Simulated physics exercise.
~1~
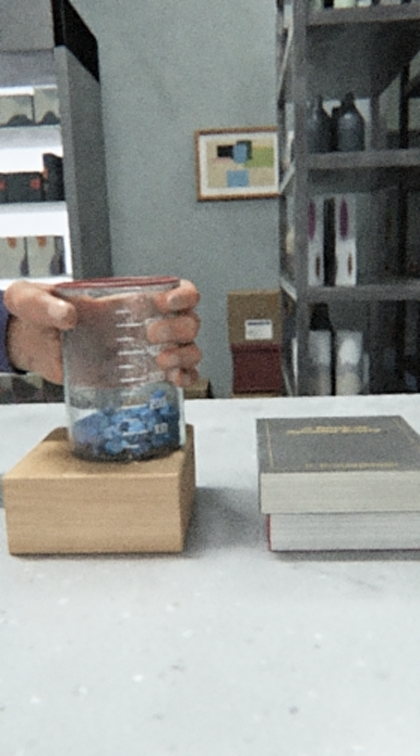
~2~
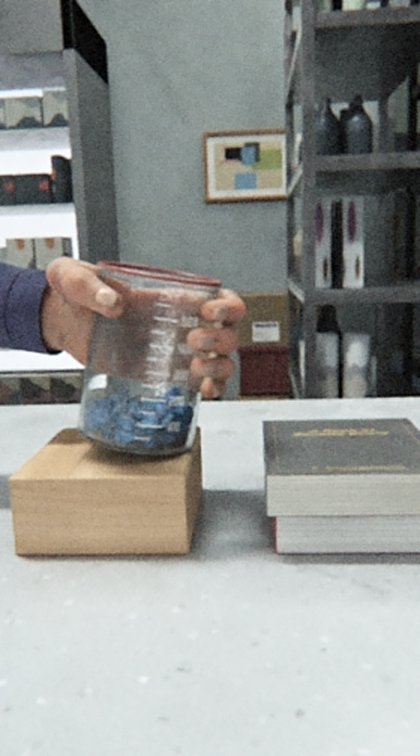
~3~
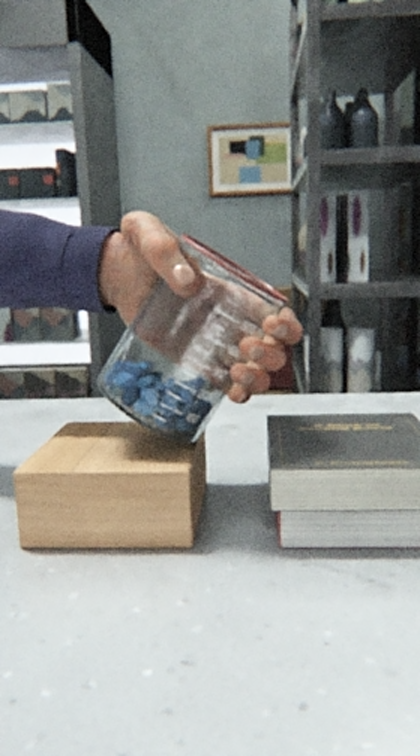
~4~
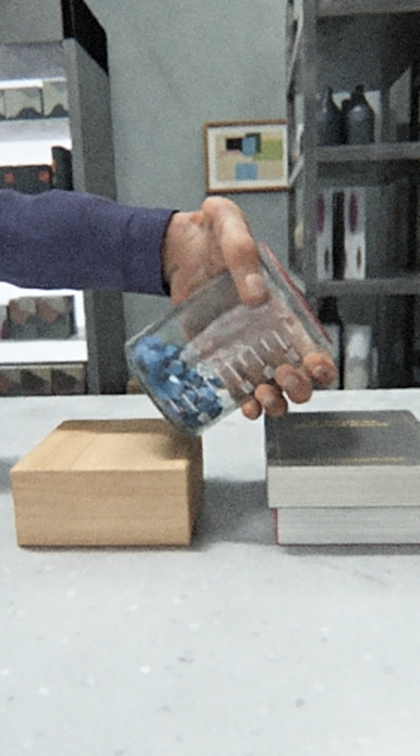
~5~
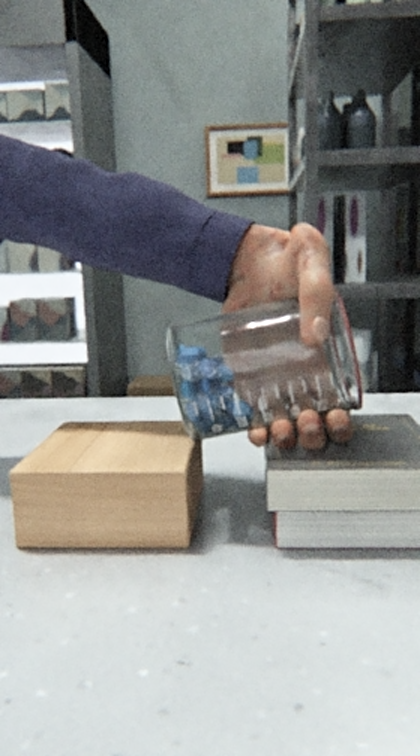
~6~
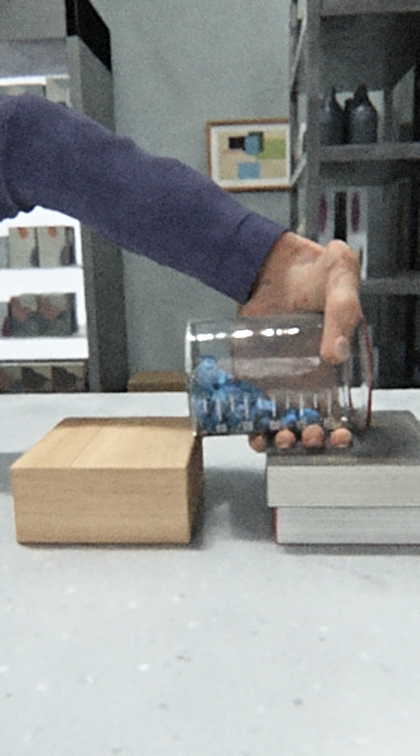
A clear beaker holding small blue pieces was lifted off a wooden block by a hand, tipped steadily to the right, and laid on its side against the stack of books, with the blue pieces spreading along its lower side but staying inside.
